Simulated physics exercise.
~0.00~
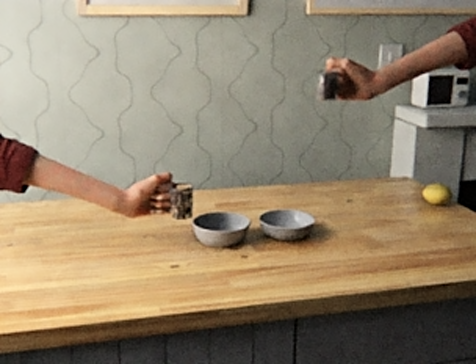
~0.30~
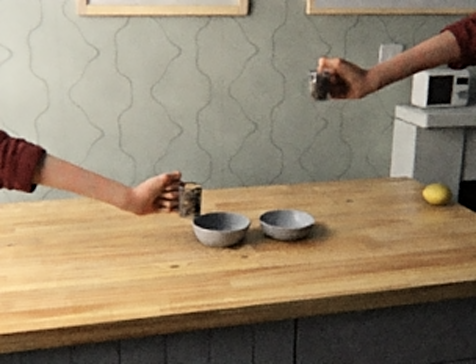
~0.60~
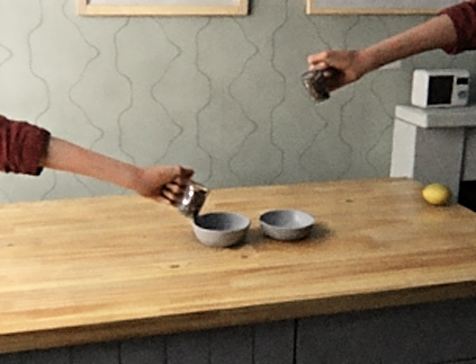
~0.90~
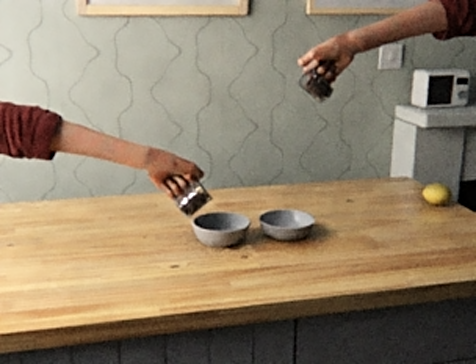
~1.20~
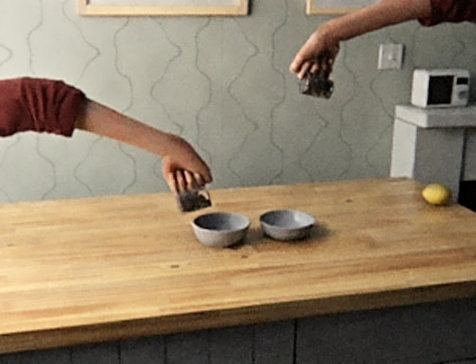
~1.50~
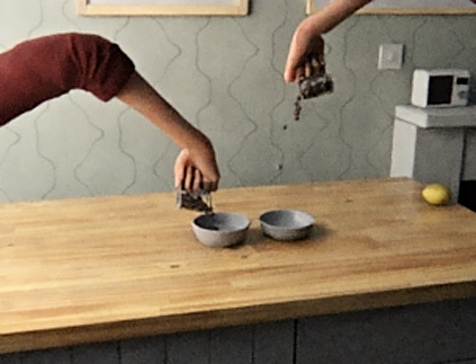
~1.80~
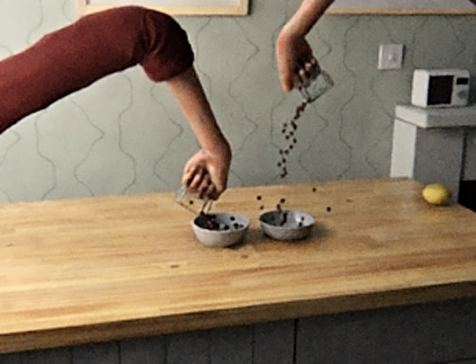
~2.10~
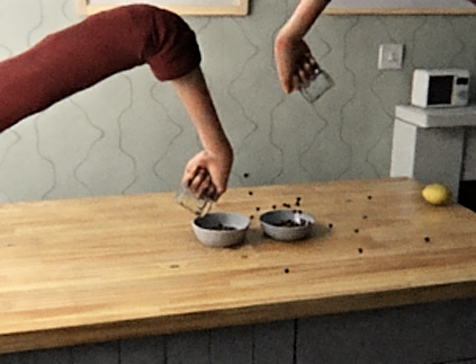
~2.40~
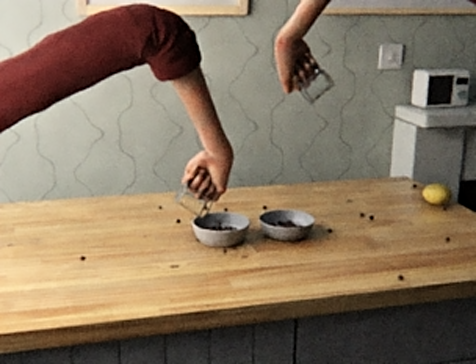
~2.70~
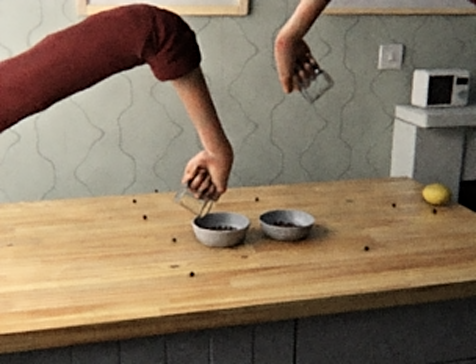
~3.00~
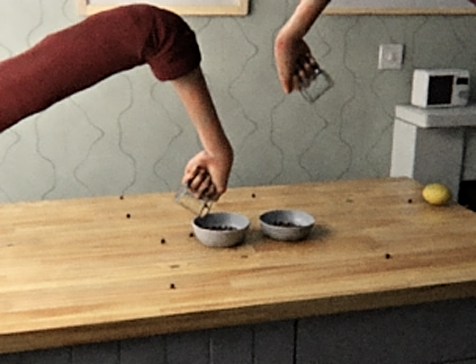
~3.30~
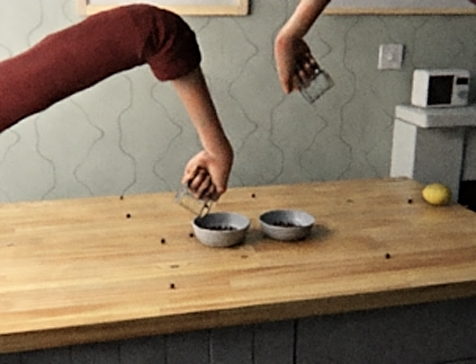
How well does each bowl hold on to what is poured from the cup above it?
The left bowl catches everything poured into it, but the right bowl keeps only part of its share and the rest ends up on the counter.
Over a wooden counter, two hands tipped cups of small dark bits above two grey bowls, the left low and the right high. The left lot stayed in its bowl, while some from the right bounced out and scattered across the counter.
